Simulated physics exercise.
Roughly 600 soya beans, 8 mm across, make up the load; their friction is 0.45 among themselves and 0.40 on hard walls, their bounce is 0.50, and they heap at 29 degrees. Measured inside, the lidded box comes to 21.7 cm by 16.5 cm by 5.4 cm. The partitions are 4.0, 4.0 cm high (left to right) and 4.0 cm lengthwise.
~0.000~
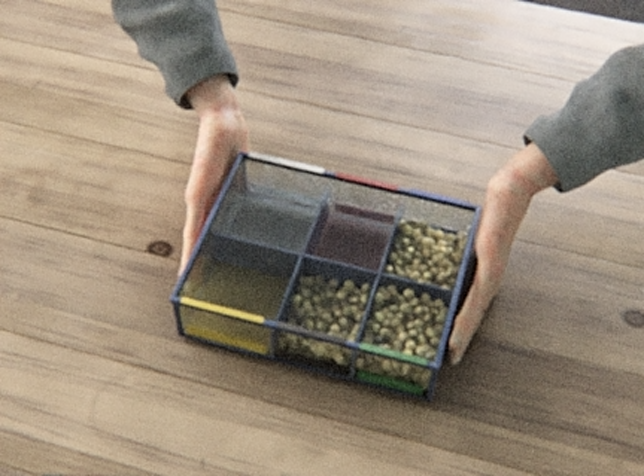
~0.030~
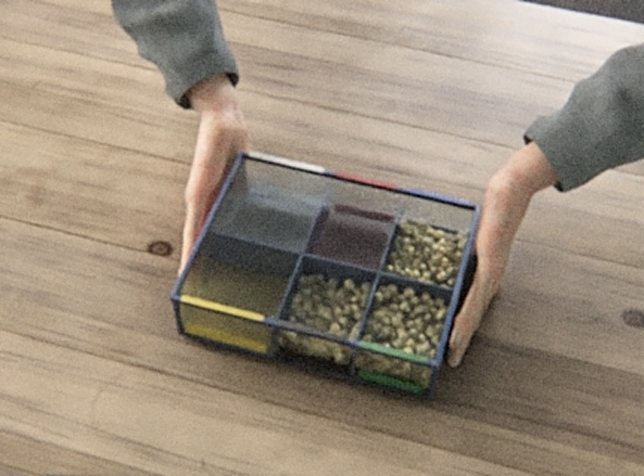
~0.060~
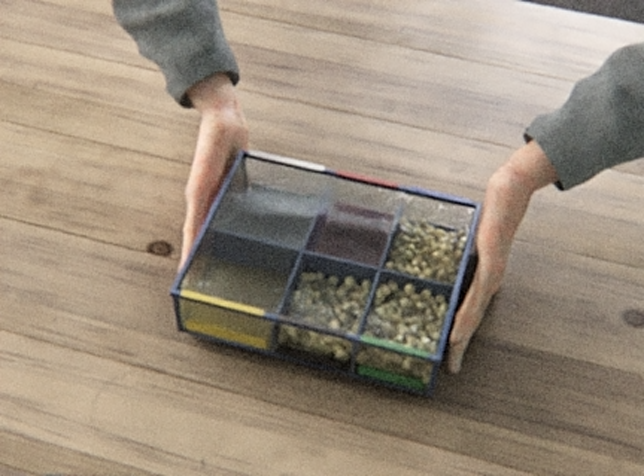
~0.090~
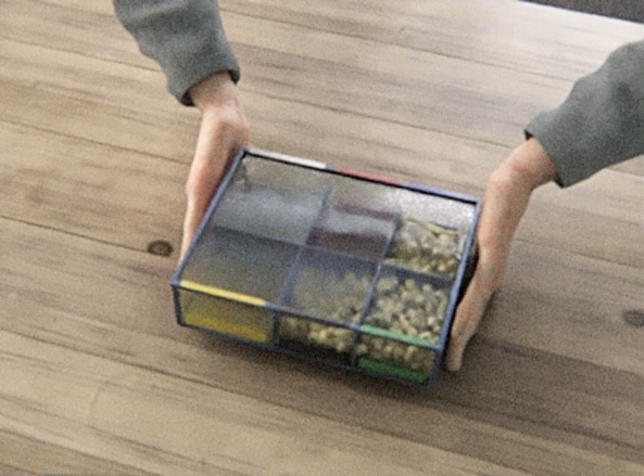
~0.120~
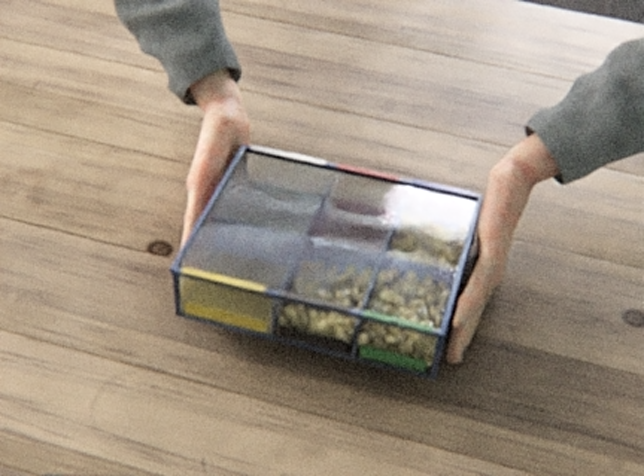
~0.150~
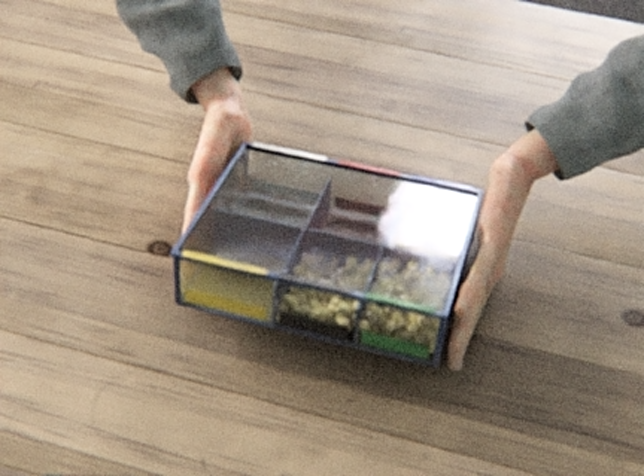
We see two hands in grey sleeves holding a clear, lidded box with pale beans in three of its six compartments above a wooden table, tilting it backward slowly, then faster, as a bright reflection spreads across the lid.
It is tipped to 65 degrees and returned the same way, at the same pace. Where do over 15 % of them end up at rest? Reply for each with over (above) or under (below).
Red - under, blue - over, green - over, yellow - under, white - under, black - over.
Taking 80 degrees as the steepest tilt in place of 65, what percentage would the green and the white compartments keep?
Shares: Green 35, white 0, per cent.
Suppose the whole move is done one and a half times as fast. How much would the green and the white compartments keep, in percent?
Result in per cent: Green 35; white 0.
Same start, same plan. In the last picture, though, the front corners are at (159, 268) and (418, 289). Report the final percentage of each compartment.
Final shares: Red 5%, blue 30%, green 35%, yellow 0%, white 0%, black 25%.
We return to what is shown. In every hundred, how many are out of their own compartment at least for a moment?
About 10 per cent.
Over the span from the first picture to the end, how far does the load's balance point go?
Around 2.0 centimetres.
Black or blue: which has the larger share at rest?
That would be the blue compartment.
After 0.58 s, tilt 64 degrees; blue 35 %, green 40 %, black 25 %.
After 0.86 s, tilt 27 degrees; red 5 %, blue 35 %, green 35 %, black 25 %.
Then, at 1.25 s, tilt 0 degrees; red 5 %, blue 35 %, green 35 %, black 25 %.
By 1.7 s all is still; red 5 %, blue 35 %, green 35 %, yellow 0 %, white 0 %, black 25 %.
